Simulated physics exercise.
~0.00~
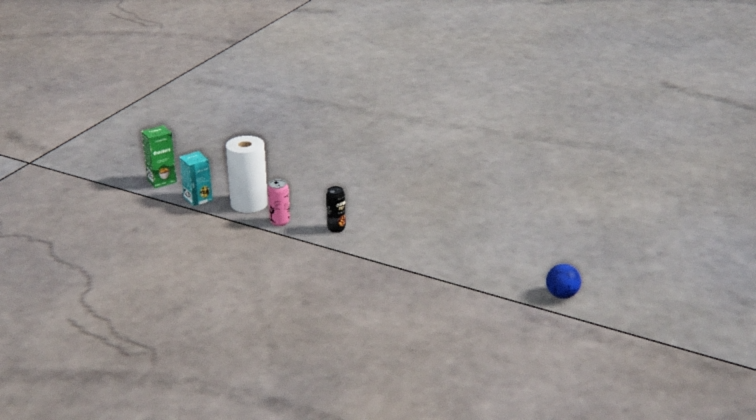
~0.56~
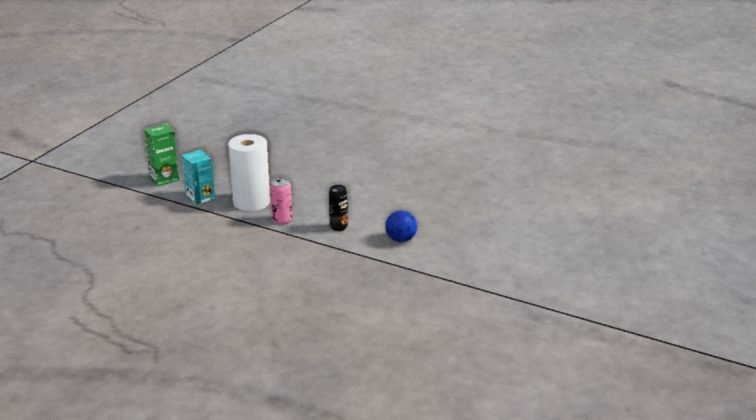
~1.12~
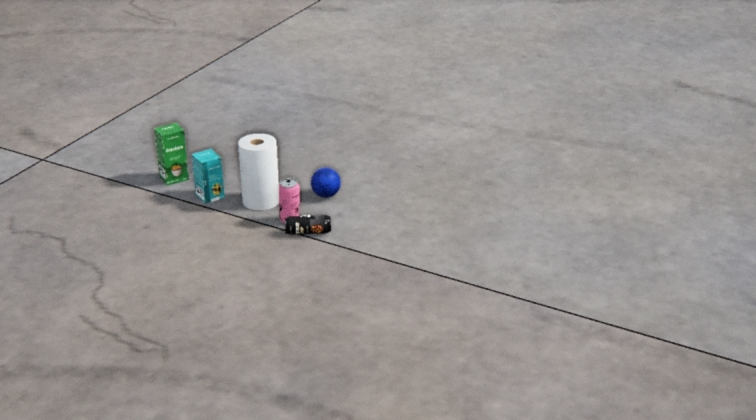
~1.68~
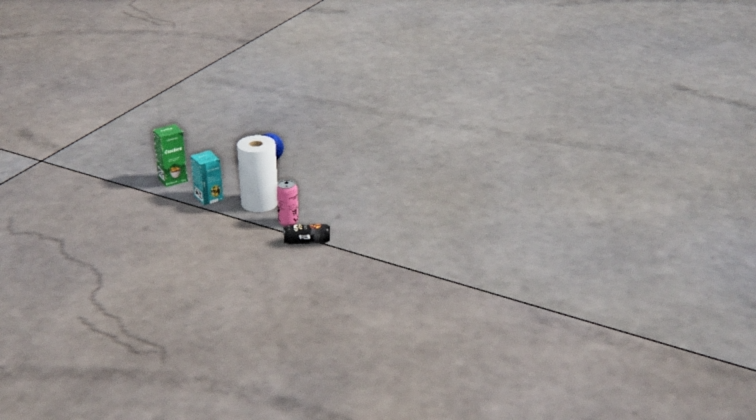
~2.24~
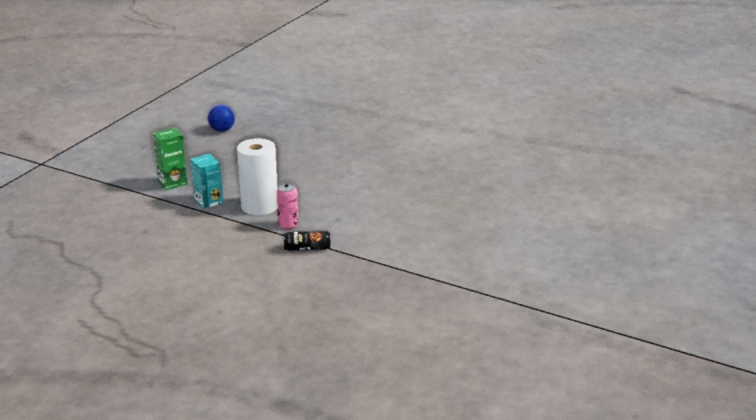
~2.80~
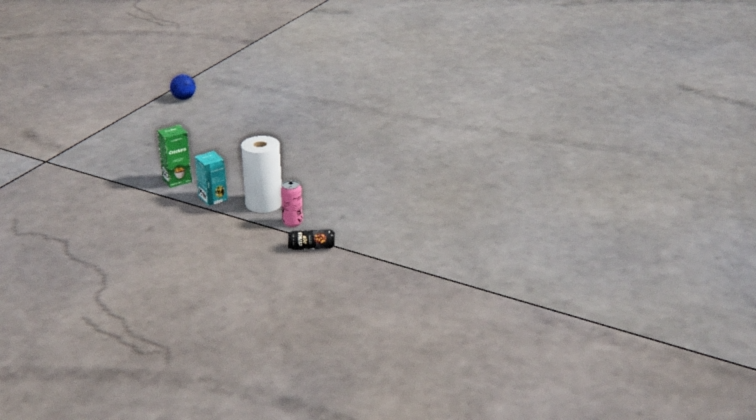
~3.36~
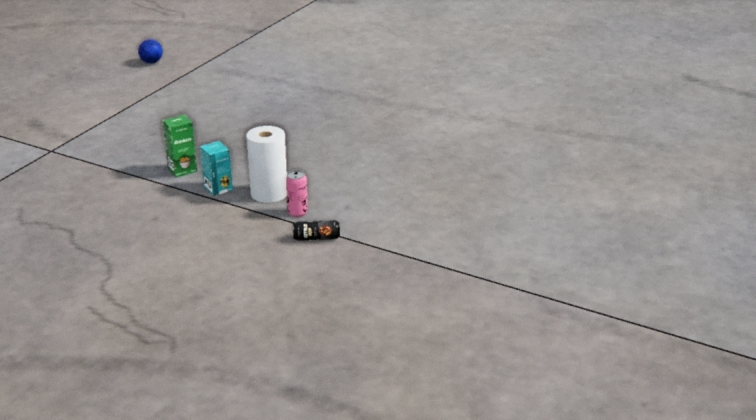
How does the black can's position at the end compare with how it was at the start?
At the start the black can was standing upright, but by the end it was lying on its side on the floor.
